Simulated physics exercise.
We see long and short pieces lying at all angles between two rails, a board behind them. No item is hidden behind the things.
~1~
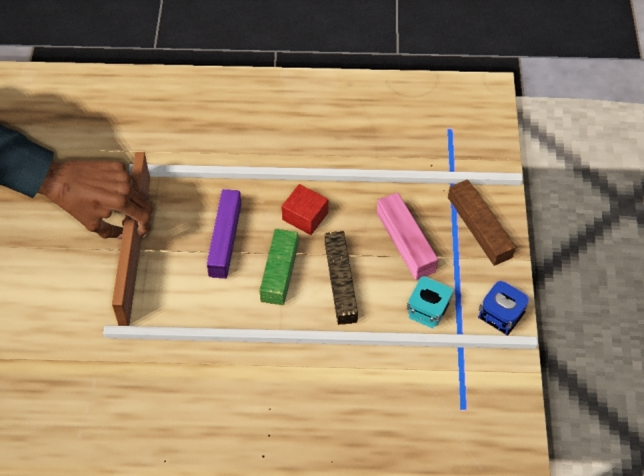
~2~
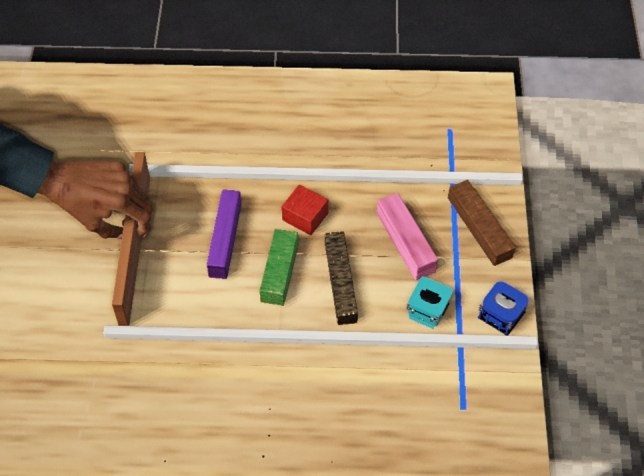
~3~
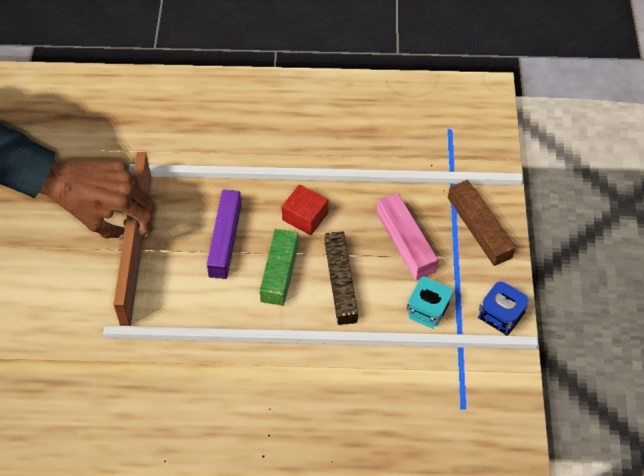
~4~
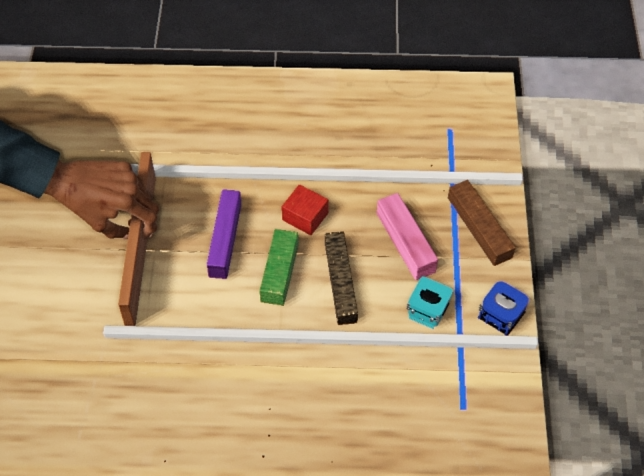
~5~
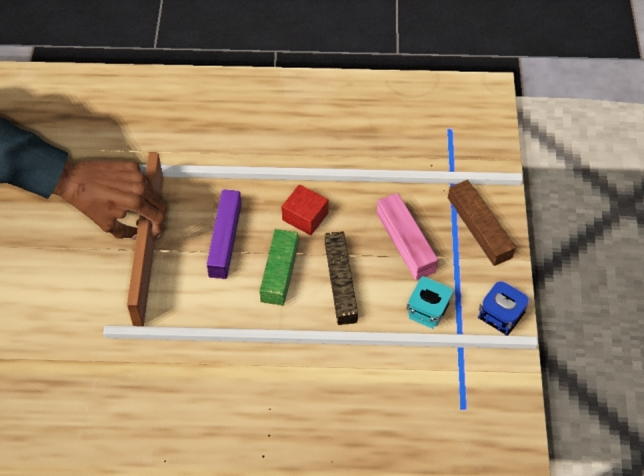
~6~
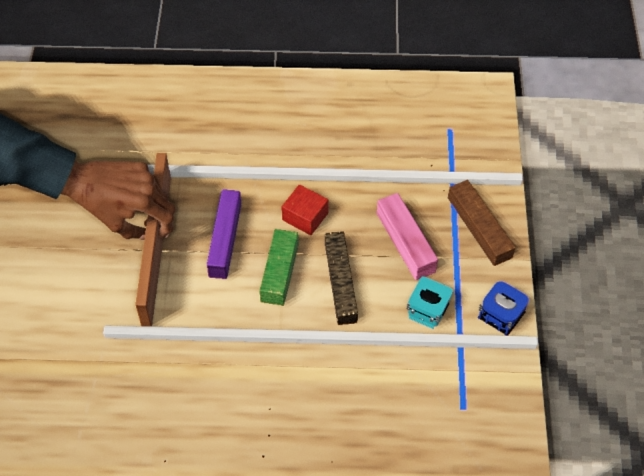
A hand slides a brown board slightly right between two rails toward scattered colourful pieces.
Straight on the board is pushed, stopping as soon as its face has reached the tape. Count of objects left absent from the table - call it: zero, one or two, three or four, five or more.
My call is three or four.
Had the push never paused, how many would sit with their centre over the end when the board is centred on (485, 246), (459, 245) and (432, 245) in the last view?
5, 4 and 1.
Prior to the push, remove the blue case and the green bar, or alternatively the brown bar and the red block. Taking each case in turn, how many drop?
Count: 1 (first case); 1 (second).
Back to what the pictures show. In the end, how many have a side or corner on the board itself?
1 in contact.
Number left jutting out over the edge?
In total, 1 of them.
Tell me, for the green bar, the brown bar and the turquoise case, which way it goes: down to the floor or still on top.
Here's how it ends: The green bar holds its spot, the brown bar goes down and the turquoise case goes down.
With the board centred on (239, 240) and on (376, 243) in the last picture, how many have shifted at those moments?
Up to then 1, and up to the other point 6.
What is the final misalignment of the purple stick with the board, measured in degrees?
Misalignment: Close to 0°.
Early on, none off yet; blue case at rest near (504, 308); brown bar at rest near (481, 222); turquoise case at rest near (429, 303).
Finally, the number that fall off is three or four; lost, turquoise case, brown bar and blue case.
